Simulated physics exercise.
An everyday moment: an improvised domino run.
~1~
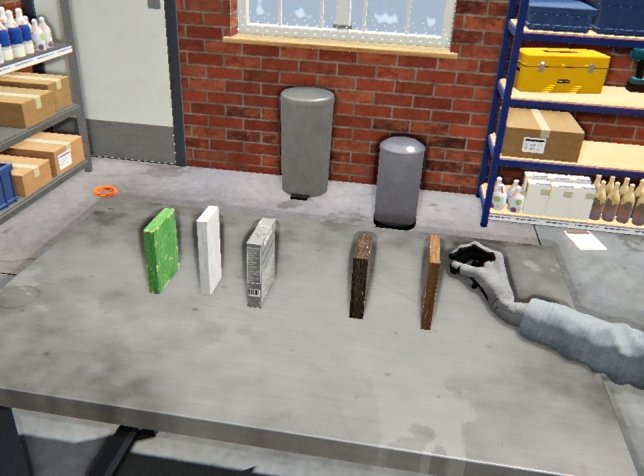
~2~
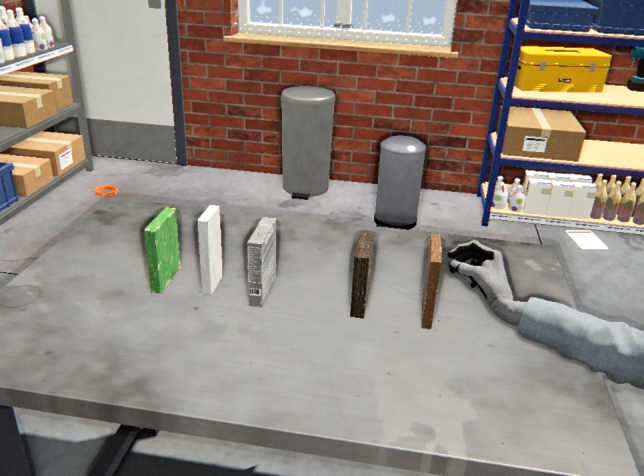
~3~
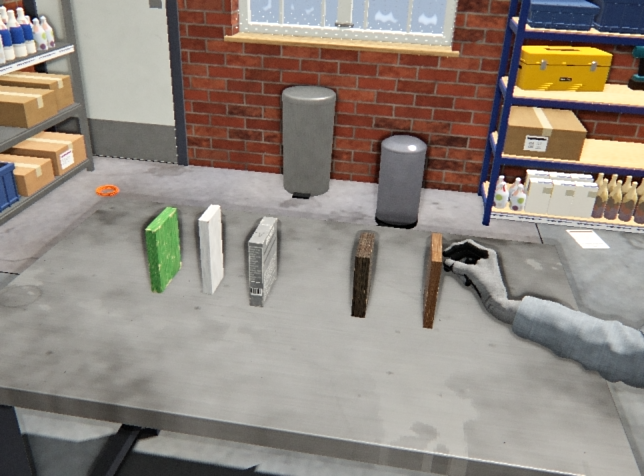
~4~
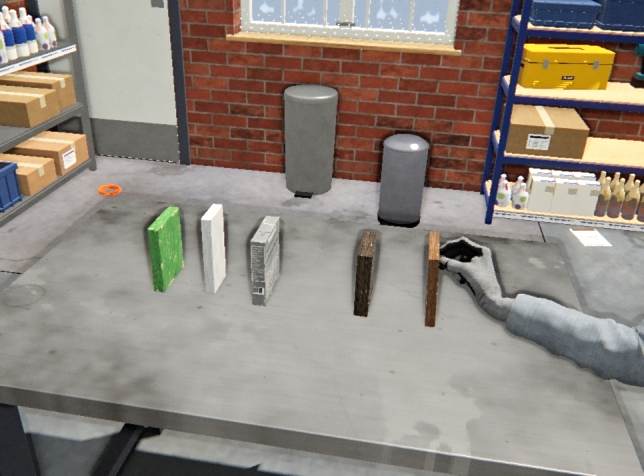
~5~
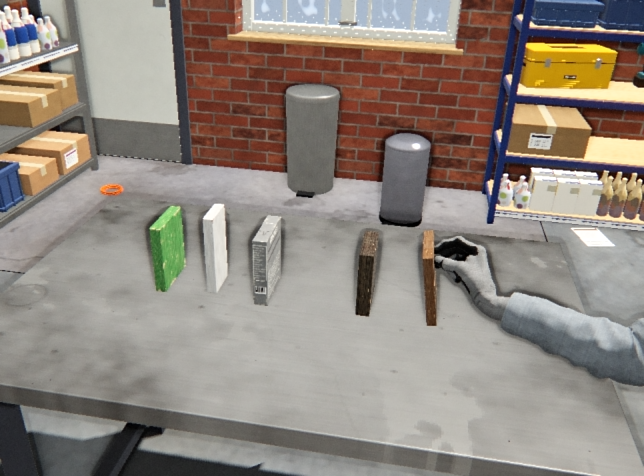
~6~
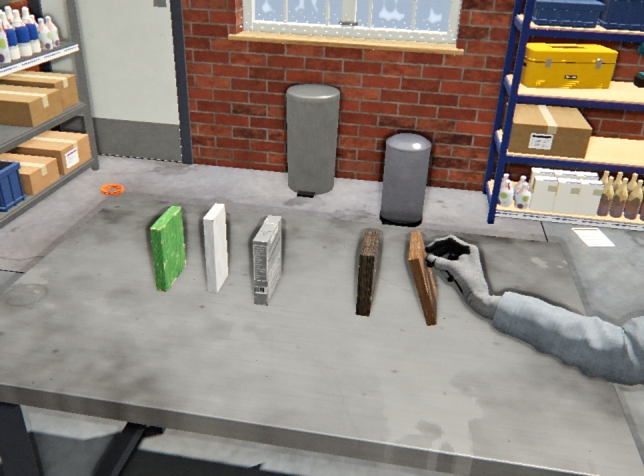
A gloved hand pushed the brown block at the right end of a row of five upright pieces, and it tilted left toward the dark one while the others stayed standing.
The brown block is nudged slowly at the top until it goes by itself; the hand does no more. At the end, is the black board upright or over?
The black board tips over.
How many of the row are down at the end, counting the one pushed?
In all, 2.
Then, 0.20 s after the last picture, brown block 60° over; black board tipped 15° from how it was near (358, 272).
Then, 0.40 s after the last picture, brown block 83° over; black board on its side near (322, 289).
At rest, tipped over on the table, black board; the other 2 in place. Seen from the same camera at the end, black board near (319, 290).
